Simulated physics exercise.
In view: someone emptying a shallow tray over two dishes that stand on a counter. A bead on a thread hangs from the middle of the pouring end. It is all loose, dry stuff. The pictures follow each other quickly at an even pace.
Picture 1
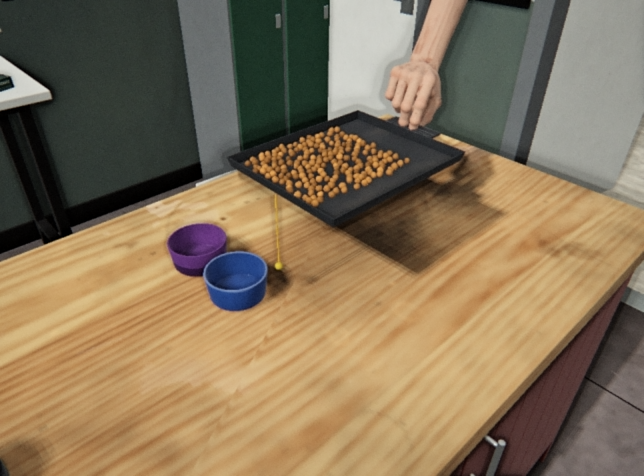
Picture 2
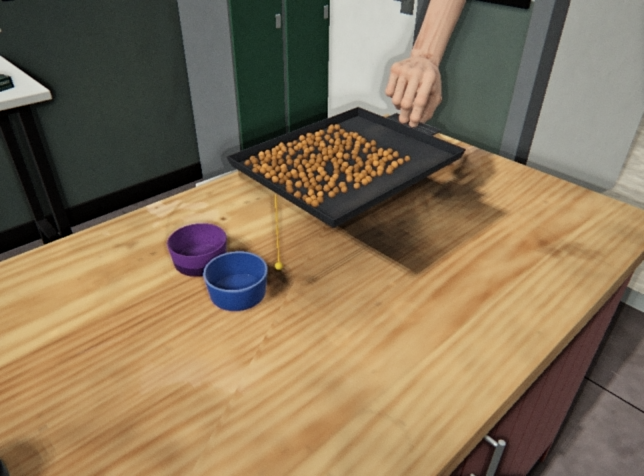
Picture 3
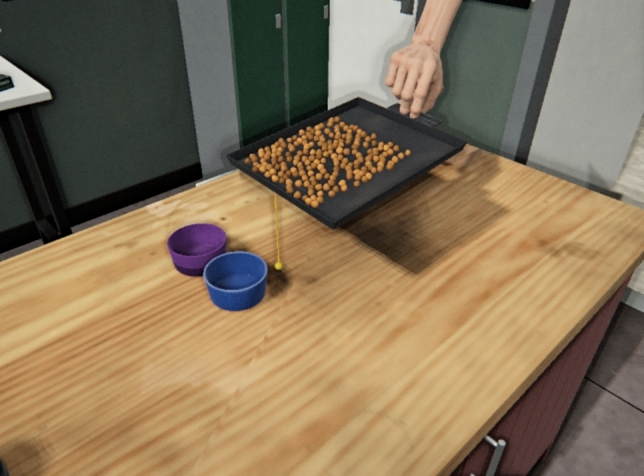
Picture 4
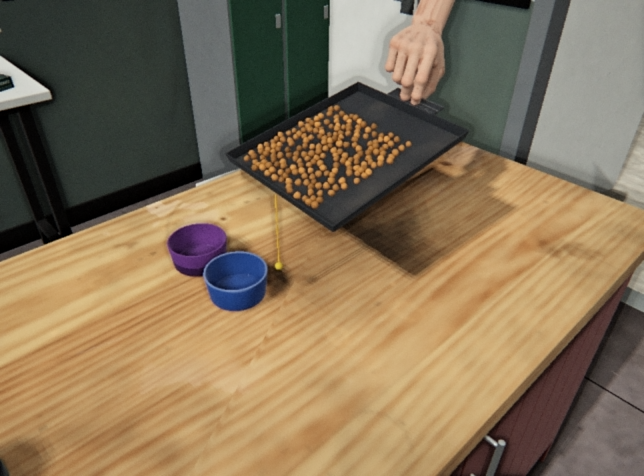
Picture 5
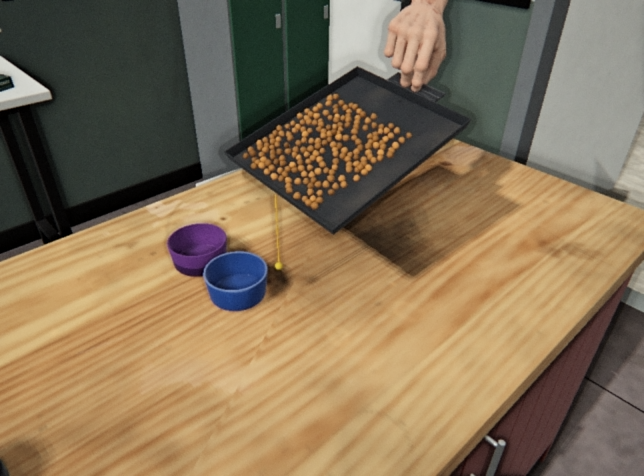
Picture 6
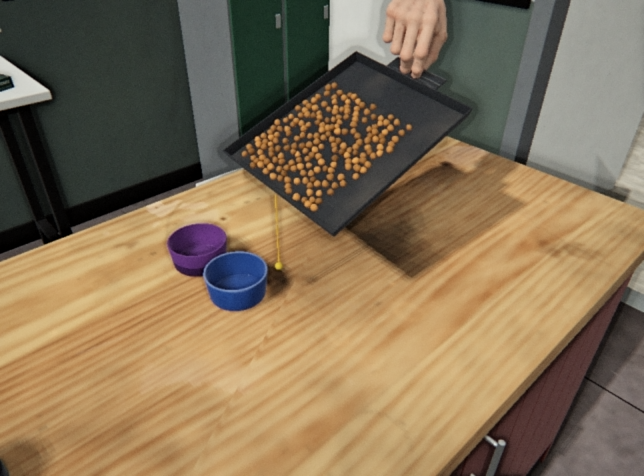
A hand gradually tilting a dark tray of roasted chickpeas above a purple dish and a blue dish on a wooden counter.
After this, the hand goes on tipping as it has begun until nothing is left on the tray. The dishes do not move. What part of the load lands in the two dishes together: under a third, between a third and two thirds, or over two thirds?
Caught overall: Under a third.
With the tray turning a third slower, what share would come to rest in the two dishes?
About 10 per cent.
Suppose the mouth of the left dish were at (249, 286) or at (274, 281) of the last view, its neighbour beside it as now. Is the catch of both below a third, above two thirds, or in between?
First between a third and two thirds, then in the middle band.
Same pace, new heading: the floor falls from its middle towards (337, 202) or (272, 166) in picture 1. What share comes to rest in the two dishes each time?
First some 0, then 40 per cent.
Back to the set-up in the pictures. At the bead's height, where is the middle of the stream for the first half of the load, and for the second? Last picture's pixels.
The first part at (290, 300); the rest at (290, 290).
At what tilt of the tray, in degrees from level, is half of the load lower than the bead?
Roughly 120°.
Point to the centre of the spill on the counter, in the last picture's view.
At about (289, 341).
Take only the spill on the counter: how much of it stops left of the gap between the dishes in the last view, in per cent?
Some 10 per cent.
Soon after the last picture, tray tipped steeply; nearly all on the tray; a stray few in the air.
A little later, tray tipped past a quarter turn; nearly all on the tray; a small part outside both; a stray few in the air.
Later still, tray tipped past a quarter turn; a small part in the right dish; nearly all outside both.
At rest, tray tipped past a quarter turn; a small part in the right dish; none in the left dish; nearly all outside both.
